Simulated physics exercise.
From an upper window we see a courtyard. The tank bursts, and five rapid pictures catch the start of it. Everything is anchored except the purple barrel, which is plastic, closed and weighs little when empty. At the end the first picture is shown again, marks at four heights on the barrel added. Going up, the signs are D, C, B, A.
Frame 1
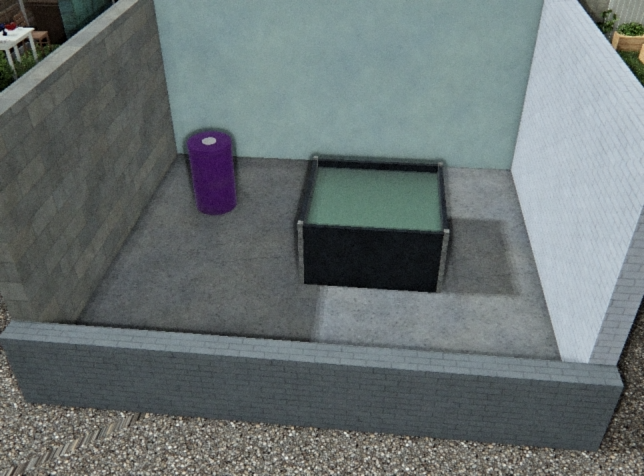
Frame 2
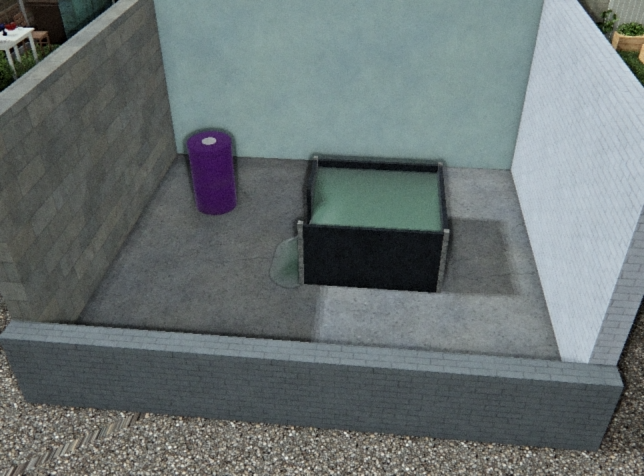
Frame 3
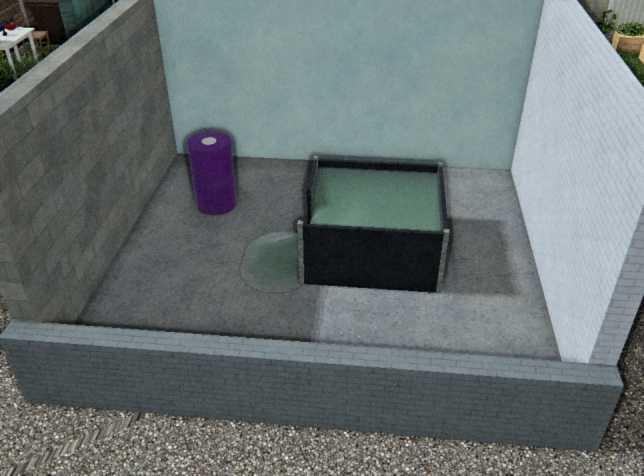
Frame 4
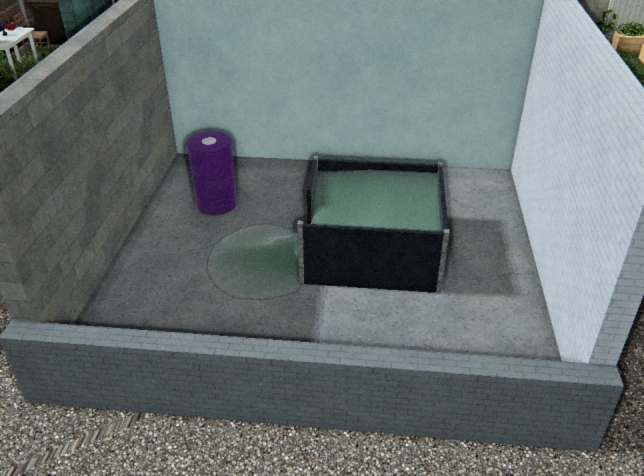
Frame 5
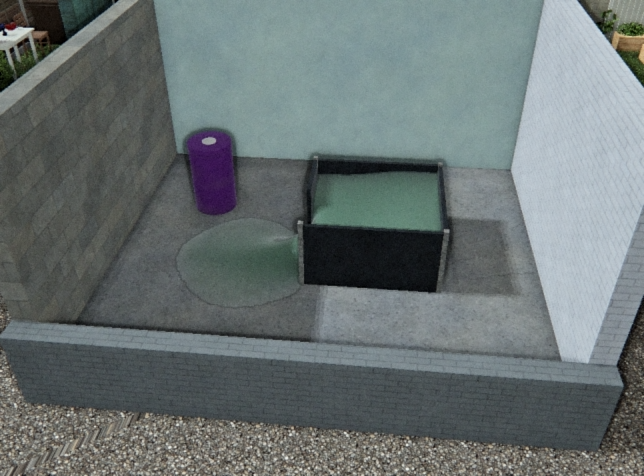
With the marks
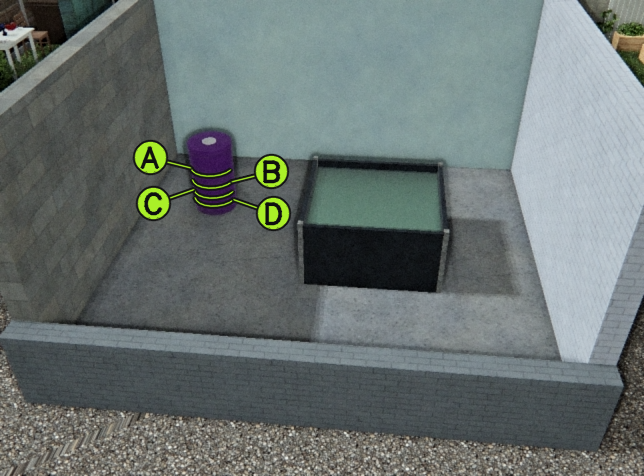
In a walled courtyard, water leaks from a black tank and spreads left across the ground.
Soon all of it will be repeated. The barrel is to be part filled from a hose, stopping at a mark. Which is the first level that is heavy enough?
I would pick level D.
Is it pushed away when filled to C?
No, not at all.
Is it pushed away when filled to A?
No, that is safe.
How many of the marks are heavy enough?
All of the four.
On the marked copy, A at (207, 176); B at (208, 188); C at (209, 198); D at (210, 206); from the bottom up D, C, B, A.
With A, it does not move.
With B, it does not move.
With C, it does not move.
With D, it does not move.
